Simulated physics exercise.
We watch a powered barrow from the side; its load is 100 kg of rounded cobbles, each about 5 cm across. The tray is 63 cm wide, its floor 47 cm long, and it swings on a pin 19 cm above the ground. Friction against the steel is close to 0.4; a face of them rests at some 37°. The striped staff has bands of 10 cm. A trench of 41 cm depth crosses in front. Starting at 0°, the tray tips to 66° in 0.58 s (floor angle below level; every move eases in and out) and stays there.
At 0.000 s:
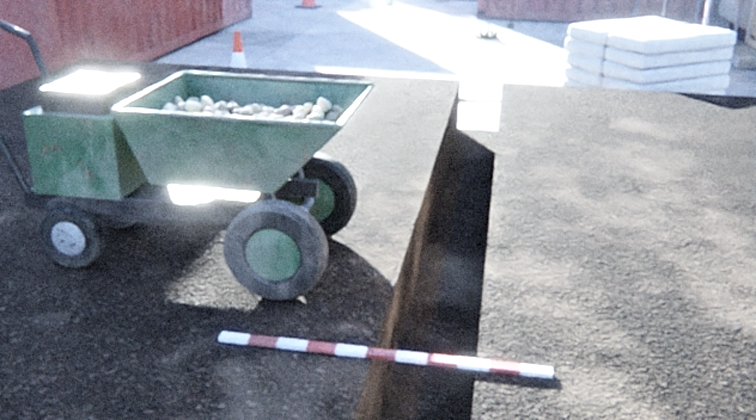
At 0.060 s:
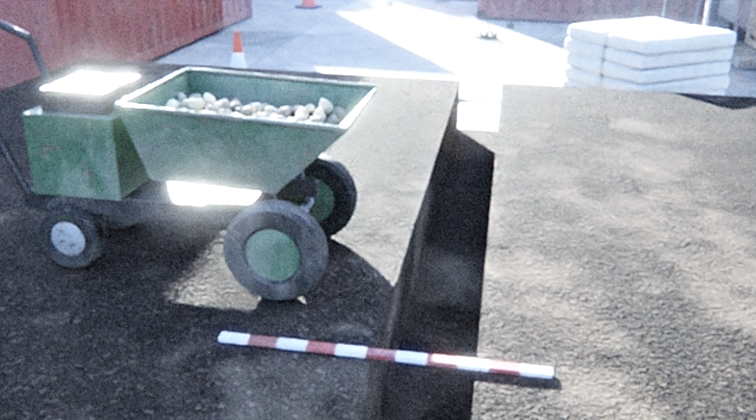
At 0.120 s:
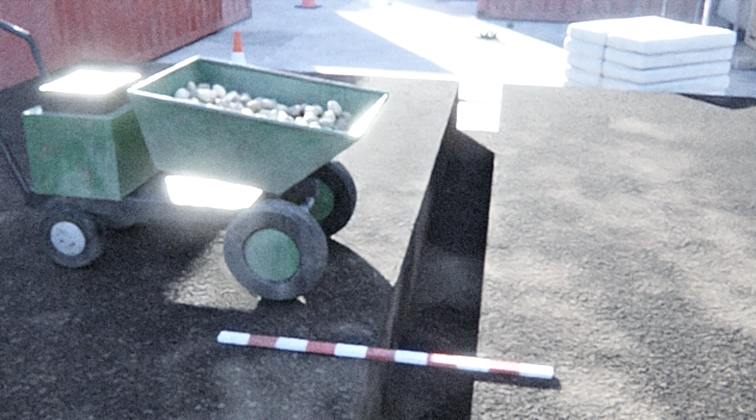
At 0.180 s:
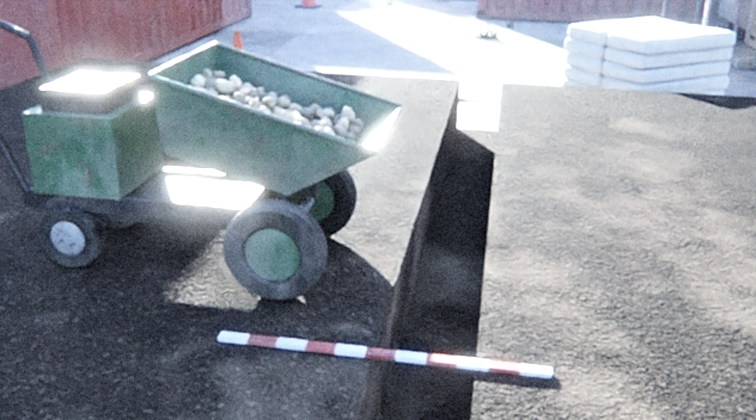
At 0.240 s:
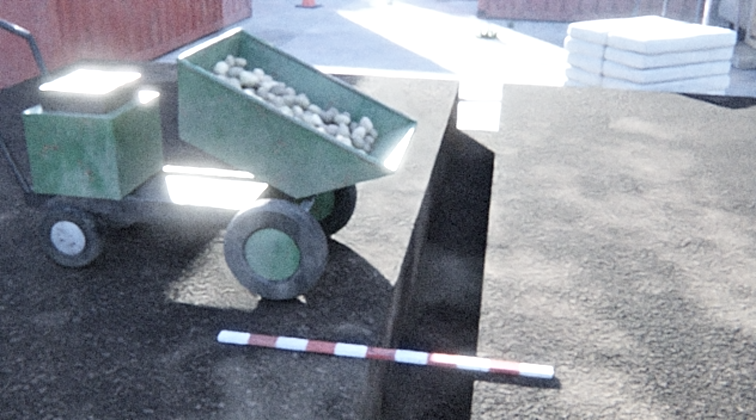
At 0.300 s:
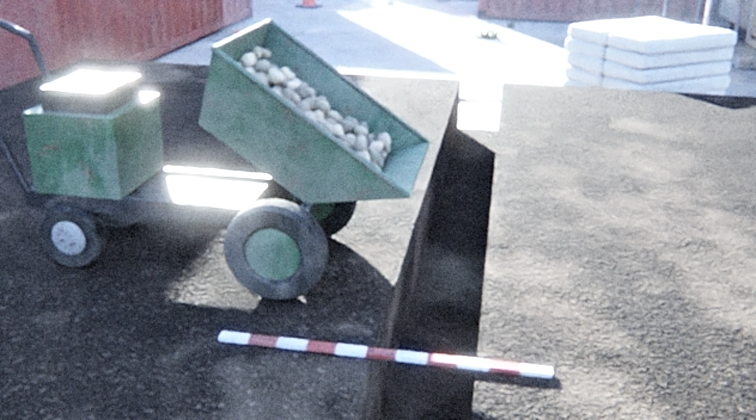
A green wheeled barrow tilting its tray of rounded stones steadily down to the right beside a trench, its wheels staying still.
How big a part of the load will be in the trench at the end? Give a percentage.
Close to 54 in a hundred.
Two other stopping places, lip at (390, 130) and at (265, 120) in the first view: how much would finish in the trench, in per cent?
First some 20, then 95 per cent.
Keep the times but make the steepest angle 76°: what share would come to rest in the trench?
Then about 65 per cent.
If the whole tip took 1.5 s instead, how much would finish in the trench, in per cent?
Then about 75 per cent.
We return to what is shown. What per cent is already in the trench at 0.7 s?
About 15 per cent by then.
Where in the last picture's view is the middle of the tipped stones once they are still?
Around (473, 347).
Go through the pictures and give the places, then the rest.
In the first picture, lip at (342, 127), floor tilted 0°, highest stones at (260, 109).
In the second picture, the tray is at 2°, its lip at (346, 130); the top of the load is at (224, 106); the stones move at 0.4 m/s on average.
In the third picture, lip at (359, 138), floor tilted 7°, highest stones at (209, 97); the stones move at 0.8 m/s on average.
In the fourth picture, lip at (376, 153), floor tilted 15°, highest stones at (215, 83); the stones move at 1.1 m/s on average.
In the fifth picture, the tray is at 25°, its lip at (394, 173); the top of the load is at (234, 71); the stones move at 1.2 m/s on average.
In the sixth picture, the tray is at 35°, its lip at (410, 197); the top of the load is at (255, 63); the stones move at 1.3 m/s on average.
After 0.4 s the floor is at 55°; 100 % in the tray; the foremost stones are at (409, 202).
After 0.7 s the floor is at 66°; 84 % in the tray, 13 % in the trench, 2 % past the trench; the foremost stones are at (495, 269).
After 1.0 s the floor is at 66°; 22 % in the tray, 33 % in the trench, 44 % past the trench; the foremost stones are at (665, 302).
After 3.0 s the floor is at 66°; 0 % in the tray, 54 % in the trench, 46 % past the trench; the foremost stones are past the picture's edge.
